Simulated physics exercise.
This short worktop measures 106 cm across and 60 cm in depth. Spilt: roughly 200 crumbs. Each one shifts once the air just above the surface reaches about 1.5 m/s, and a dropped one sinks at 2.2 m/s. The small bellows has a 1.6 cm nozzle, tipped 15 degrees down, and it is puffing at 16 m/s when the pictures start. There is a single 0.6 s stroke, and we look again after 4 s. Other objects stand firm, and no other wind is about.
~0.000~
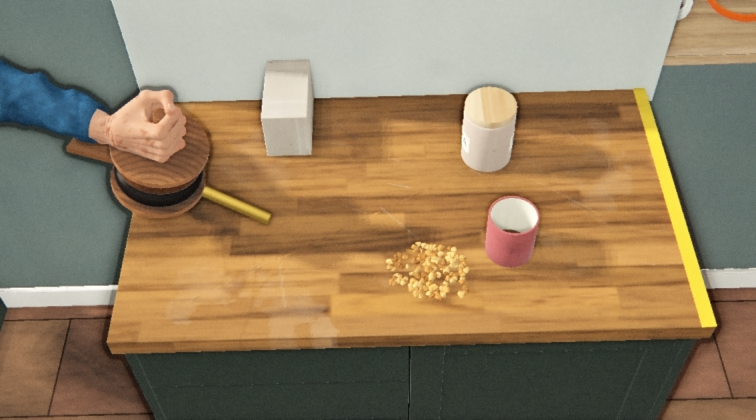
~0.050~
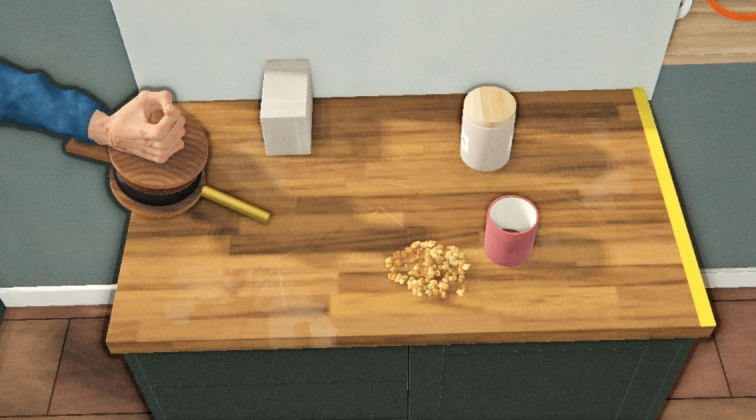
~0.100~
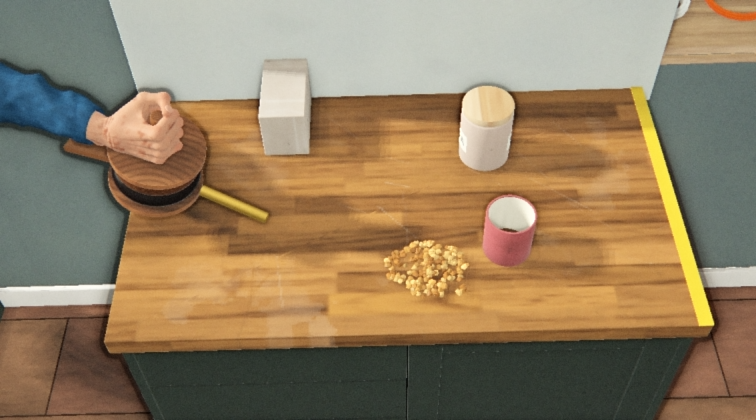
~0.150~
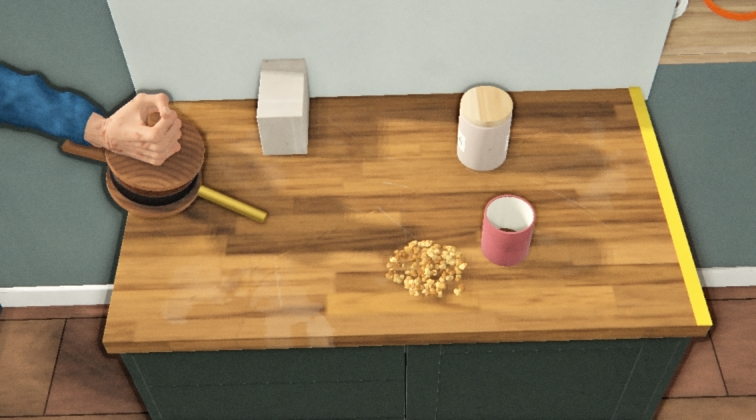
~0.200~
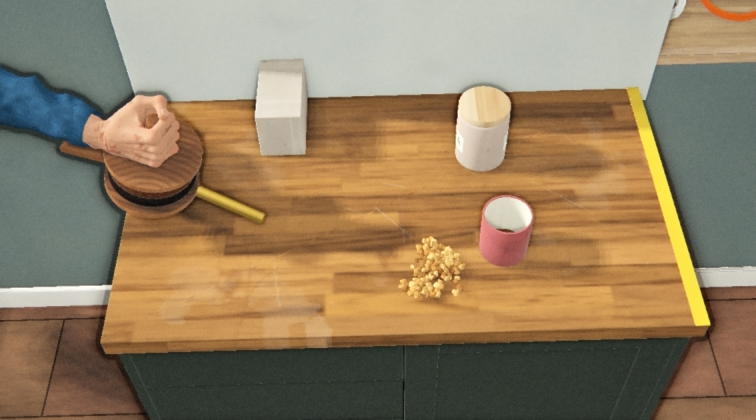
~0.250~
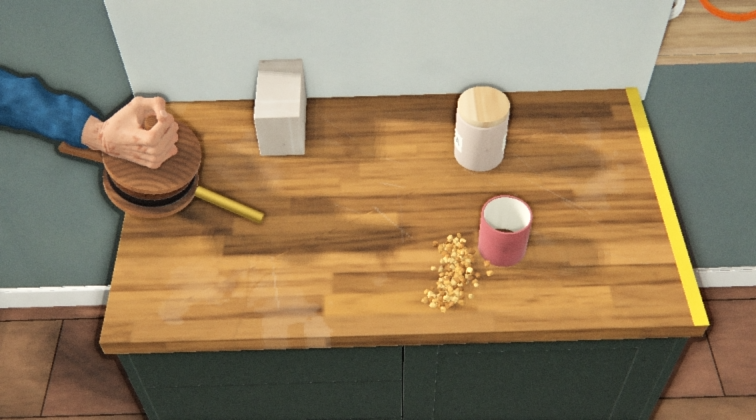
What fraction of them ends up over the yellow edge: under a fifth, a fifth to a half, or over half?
Chances are it is a fifth up to half.
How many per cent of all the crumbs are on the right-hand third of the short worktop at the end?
Near 4 %.
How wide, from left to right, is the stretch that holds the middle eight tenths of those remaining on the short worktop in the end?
Spread, left to right: Approx. 10 cm.
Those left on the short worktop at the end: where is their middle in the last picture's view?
The middle sits near pixel (471, 248).
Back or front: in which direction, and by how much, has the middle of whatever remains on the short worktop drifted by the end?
The middle ends up shifted toward the far edge, about 5 cm.
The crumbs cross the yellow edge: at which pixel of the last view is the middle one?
Around (701, 299).
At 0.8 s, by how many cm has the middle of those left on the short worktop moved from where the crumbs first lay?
The centre sits some 10 cm from where it began.
After 0.8 s, 23 % are still on the top, 32 % are over the yellow edge; the middle of those left on the top is near (471, 248).
After 1.3 s, 20 % are still on the top, 36 % are over the yellow edge; the middle of those left on the top is near (471, 248).
After 2.2 s, 20 % are still on the top, 36 % are over the yellow edge; the middle of those left on the top is near (471, 248).
After 4.0 s, at the end, 36 % are over the yellow edge; the middle of those left on the top is near (471, 248).
